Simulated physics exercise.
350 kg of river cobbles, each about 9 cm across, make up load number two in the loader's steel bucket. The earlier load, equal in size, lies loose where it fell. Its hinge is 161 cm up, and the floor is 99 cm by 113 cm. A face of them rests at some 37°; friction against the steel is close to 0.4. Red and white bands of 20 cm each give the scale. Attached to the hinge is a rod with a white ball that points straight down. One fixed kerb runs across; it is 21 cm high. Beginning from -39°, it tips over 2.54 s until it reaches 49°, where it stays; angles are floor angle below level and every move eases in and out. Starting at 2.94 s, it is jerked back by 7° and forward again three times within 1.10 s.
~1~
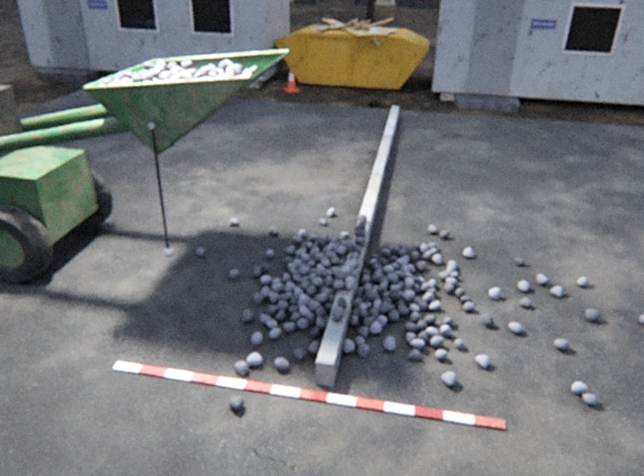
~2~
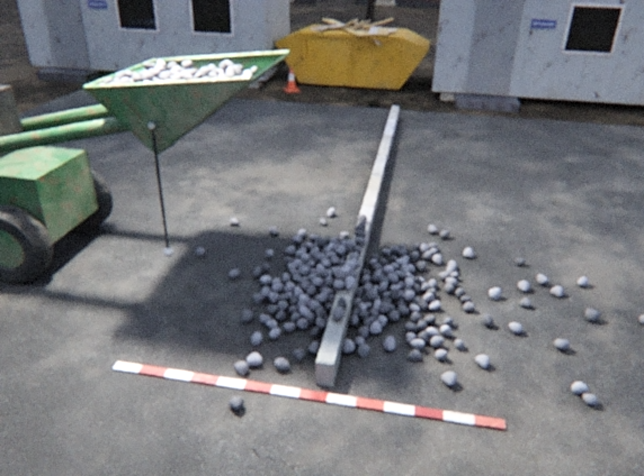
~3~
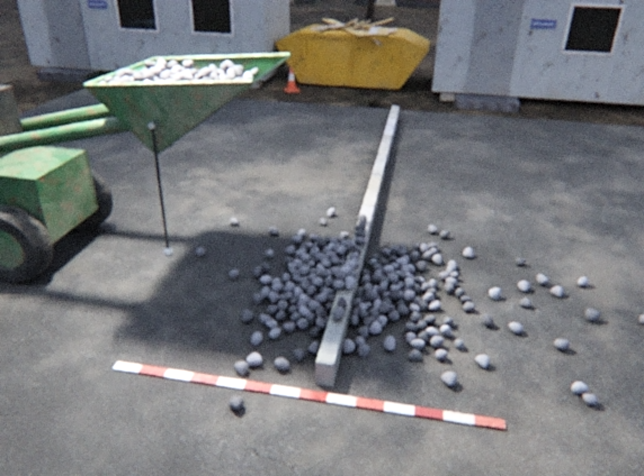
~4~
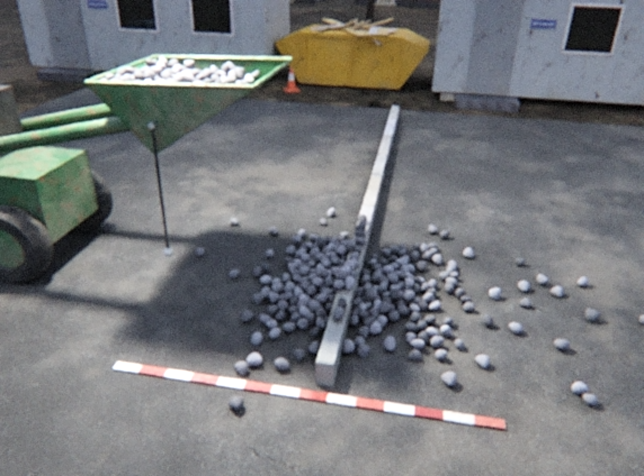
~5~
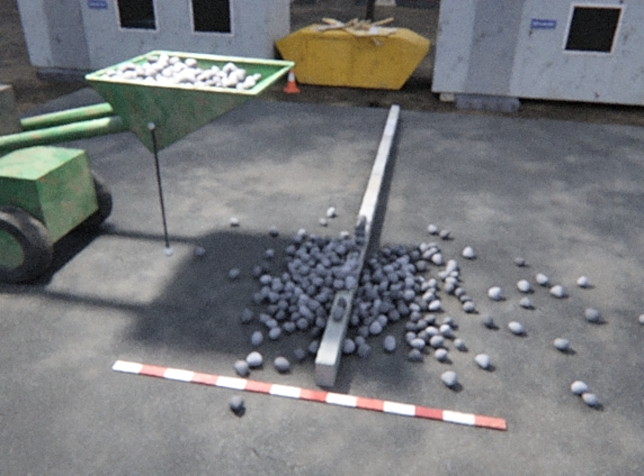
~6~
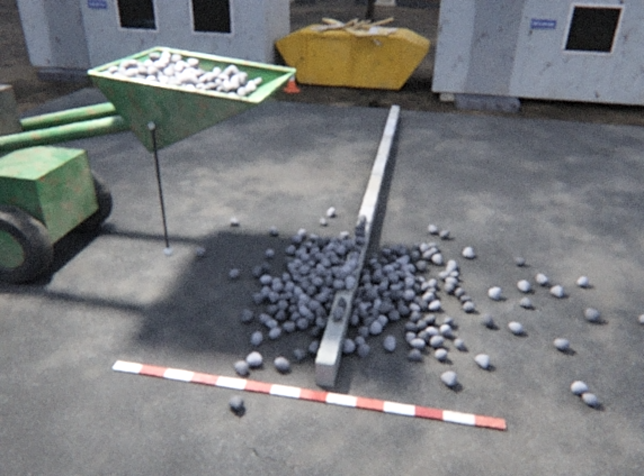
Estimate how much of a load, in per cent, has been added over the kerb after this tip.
Roughly 0 per cent of a load has been added.
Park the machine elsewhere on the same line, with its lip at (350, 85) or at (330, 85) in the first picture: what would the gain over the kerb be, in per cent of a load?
Near 85 per cent from the first place, 60 from the second.
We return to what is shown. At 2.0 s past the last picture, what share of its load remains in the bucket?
About 0 per cent.
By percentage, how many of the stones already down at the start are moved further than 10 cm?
5 per cent.
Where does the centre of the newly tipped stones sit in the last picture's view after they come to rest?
Their centre ends up near (290, 269).
Then, 1.3 s after the last picture the floor is at 35°; in per cent of one load, 89 in the bucket, 69 on this side of the kerb, 42 over the kerb; the foremost stones are at (581, 323).
Then, 2.0 s after the last picture the floor is at 49°; in per cent of one load, 0 in the bucket, 157 on this side of the kerb, 42 over the kerb; the foremost stones are at (581, 323).
Then, 3.9 s after the last picture the floor is at 49°; in per cent of one load, 0 in the bucket, 157 on this side of the kerb, 42 over the kerb; the foremost stones are at (581, 323).
Then, 6.7 s after the last picture the floor is at 49°; in per cent of one load, 0 in the bucket, 157 on this side of the kerb, 42 over the kerb; the foremost stones are at (581, 323). Net gain over the kerb, 0.
